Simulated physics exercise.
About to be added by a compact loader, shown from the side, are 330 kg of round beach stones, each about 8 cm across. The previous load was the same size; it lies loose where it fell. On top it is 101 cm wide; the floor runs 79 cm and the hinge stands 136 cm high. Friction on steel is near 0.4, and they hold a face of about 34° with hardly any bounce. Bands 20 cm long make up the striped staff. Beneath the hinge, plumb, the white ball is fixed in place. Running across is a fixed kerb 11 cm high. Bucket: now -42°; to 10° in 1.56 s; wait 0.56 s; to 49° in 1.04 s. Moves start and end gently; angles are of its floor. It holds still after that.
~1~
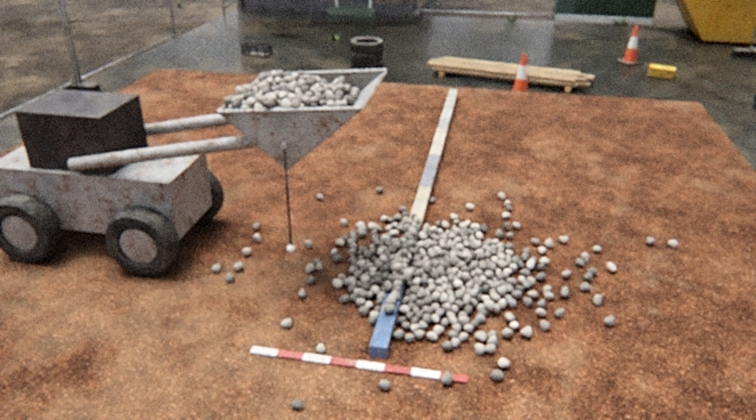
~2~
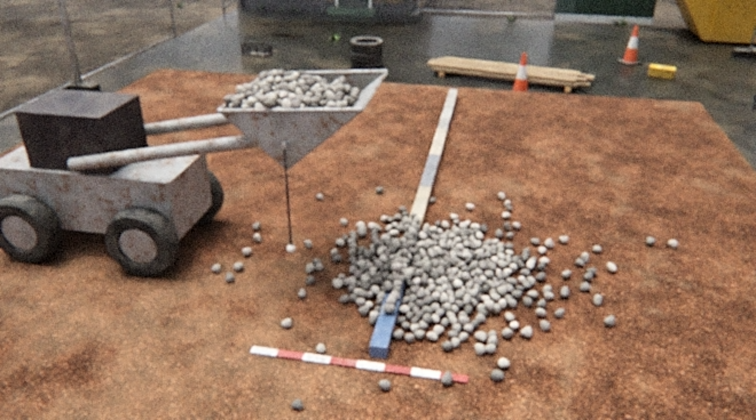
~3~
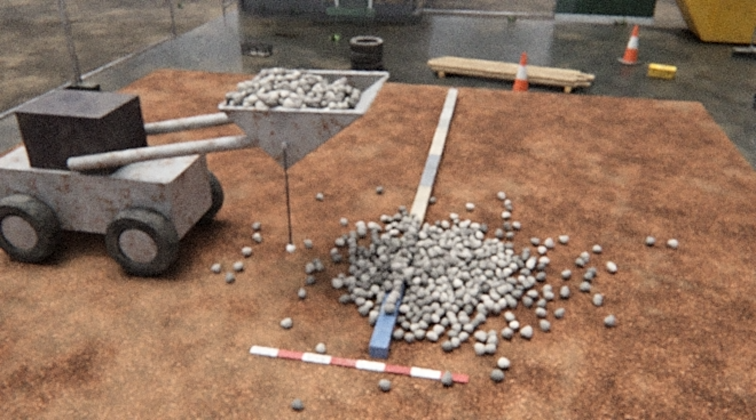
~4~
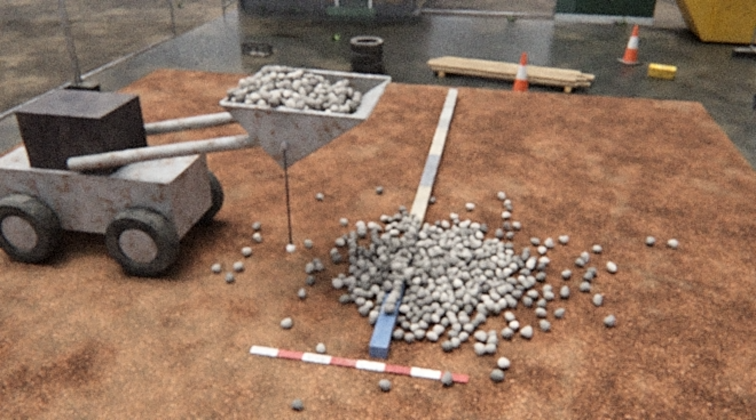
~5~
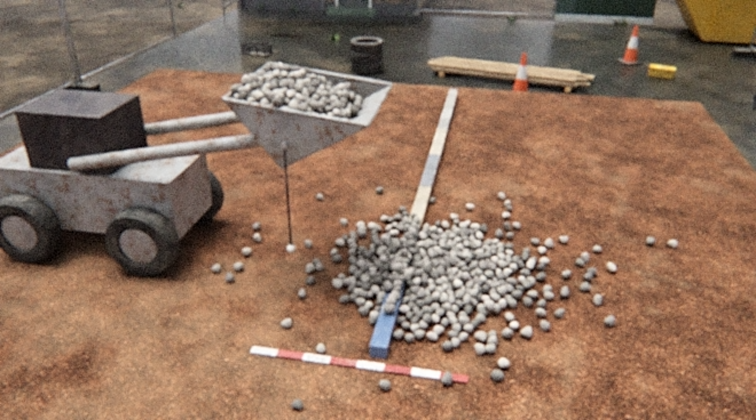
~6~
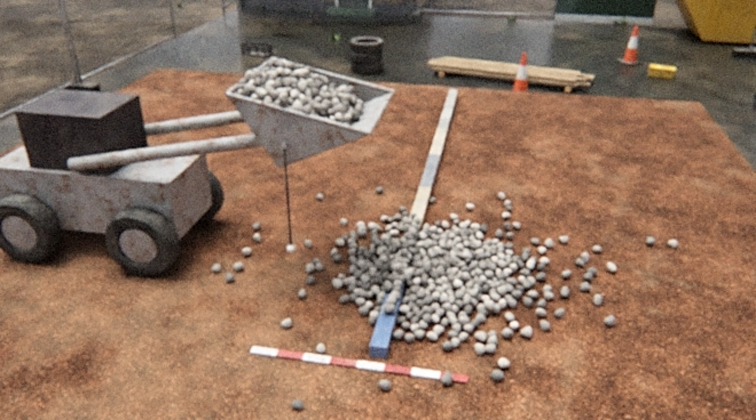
The clip opens on a small loader at left holding a bucket of rounded grey stones above reddish ground, where a loose pile lies across a long kerb behind a red-and-white striped staff. The bucket stays still at first, then tilts slightly, its right lip dipping while the stones remain inside.
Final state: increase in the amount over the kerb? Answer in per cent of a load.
About 44 %.
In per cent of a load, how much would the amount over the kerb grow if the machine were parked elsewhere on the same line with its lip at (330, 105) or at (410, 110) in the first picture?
Roughly 15 and 90 per cent, in that order.
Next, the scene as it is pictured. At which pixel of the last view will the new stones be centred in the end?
I'd say close to (399, 258).
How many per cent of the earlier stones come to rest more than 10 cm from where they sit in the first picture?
Roughly 10 per cent of them.
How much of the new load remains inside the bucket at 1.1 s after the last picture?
Roughly 90 per cent remains inside.
Then, 0.6 s after the last picture the floor is at 2°; in per cent of one load, 100 in the bucket, 30 on this side of the kerb, 72 over the kerb; the foremost stones are at (616, 267).
Then, 1.1 s after the last picture the floor is at 10°; in per cent of one load, 91 in the bucket, 38 on this side of the kerb, 72 over the kerb; the foremost stones are at (616, 267).
Then, 3.0 s after the last picture the floor is at 49°; in per cent of one load, 0 in the bucket, 86 on this side of the kerb, 116 over the kerb; the foremost stones are at (616, 267).
Then, 5.6 s after the last picture the floor is at 49°; in per cent of one load, 0 in the bucket, 86 on this side of the kerb, 116 over the kerb; the foremost stones are at (616, 267). Net gain over the kerb, 44.
